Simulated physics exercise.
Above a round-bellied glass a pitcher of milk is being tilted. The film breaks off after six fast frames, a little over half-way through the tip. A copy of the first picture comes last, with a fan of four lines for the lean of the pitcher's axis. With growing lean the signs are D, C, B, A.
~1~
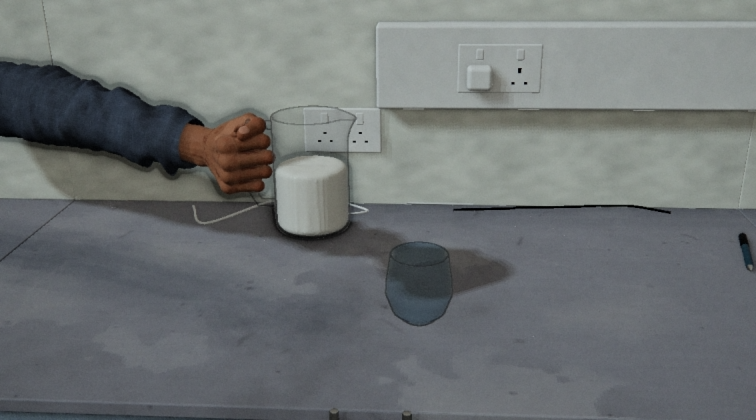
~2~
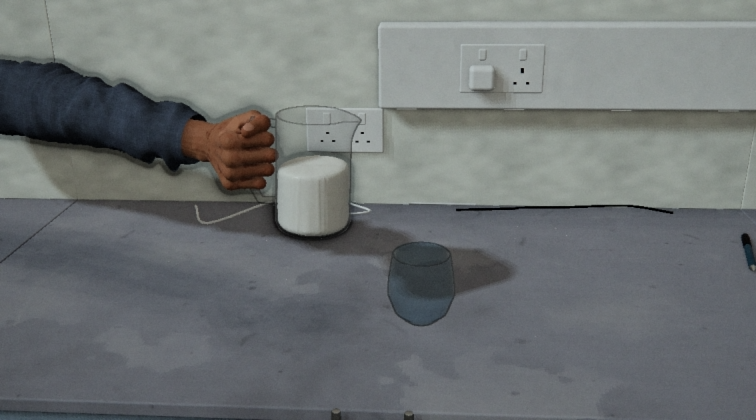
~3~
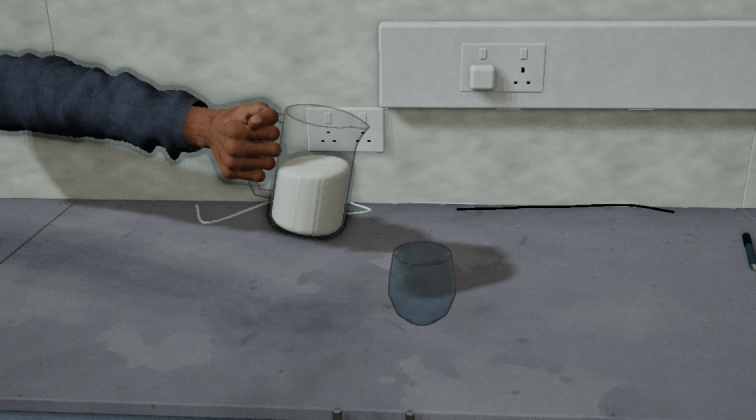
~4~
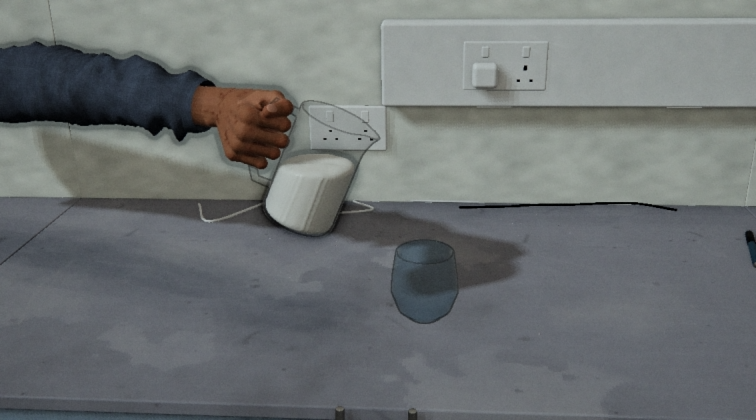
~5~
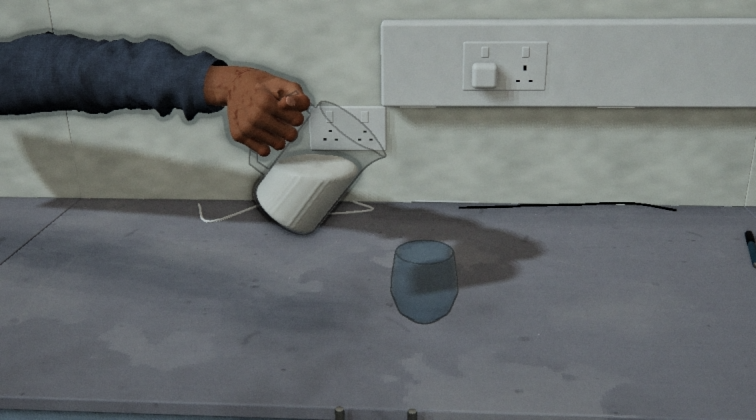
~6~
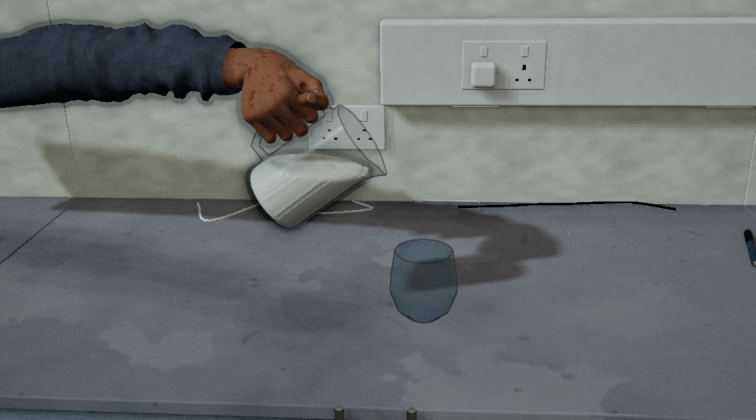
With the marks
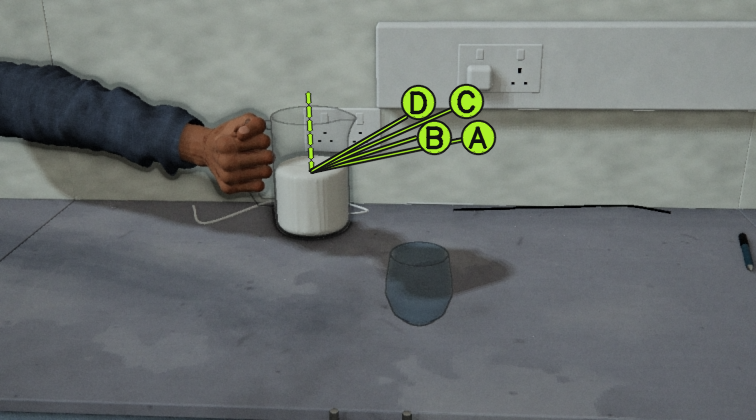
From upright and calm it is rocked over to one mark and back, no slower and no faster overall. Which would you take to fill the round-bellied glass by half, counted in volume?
Go for A.
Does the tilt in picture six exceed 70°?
No.
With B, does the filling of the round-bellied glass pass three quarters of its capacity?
No, it does not.
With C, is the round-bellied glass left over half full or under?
Under half.
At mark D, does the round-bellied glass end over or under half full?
Under half.
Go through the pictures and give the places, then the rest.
Upright, lip at (355, 118); rim of the round-bellied glass round (419, 253); nothing has left yet, in the first picture.
Tipped about 3°, lip at (360, 120); nothing has left yet, in the second picture.
Tipped about 11°, lip at (368, 127); nothing has left yet, in the third picture.
Tipped about 23°, lip at (379, 137); nothing has left yet, in the fourth picture.
Tipped about 38°, lip at (385, 155); nothing has left yet, in the fifth picture.
Tipped about 54°, lip at (386, 173); nothing has left yet, in the sixth picture.
On the marked copy, A at (461, 139); B at (416, 137); C at (451, 109); D at (406, 116).
With A, the round-bellied glass ends with about 49 % of what it can hold.
With B, the round-bellied glass ends with about 33 % of what it can hold.
With C, the round-bellied glass ends with about 17 % of what it can hold.
With D, the round-bellied glass ends with about 6 % of what it can hold.
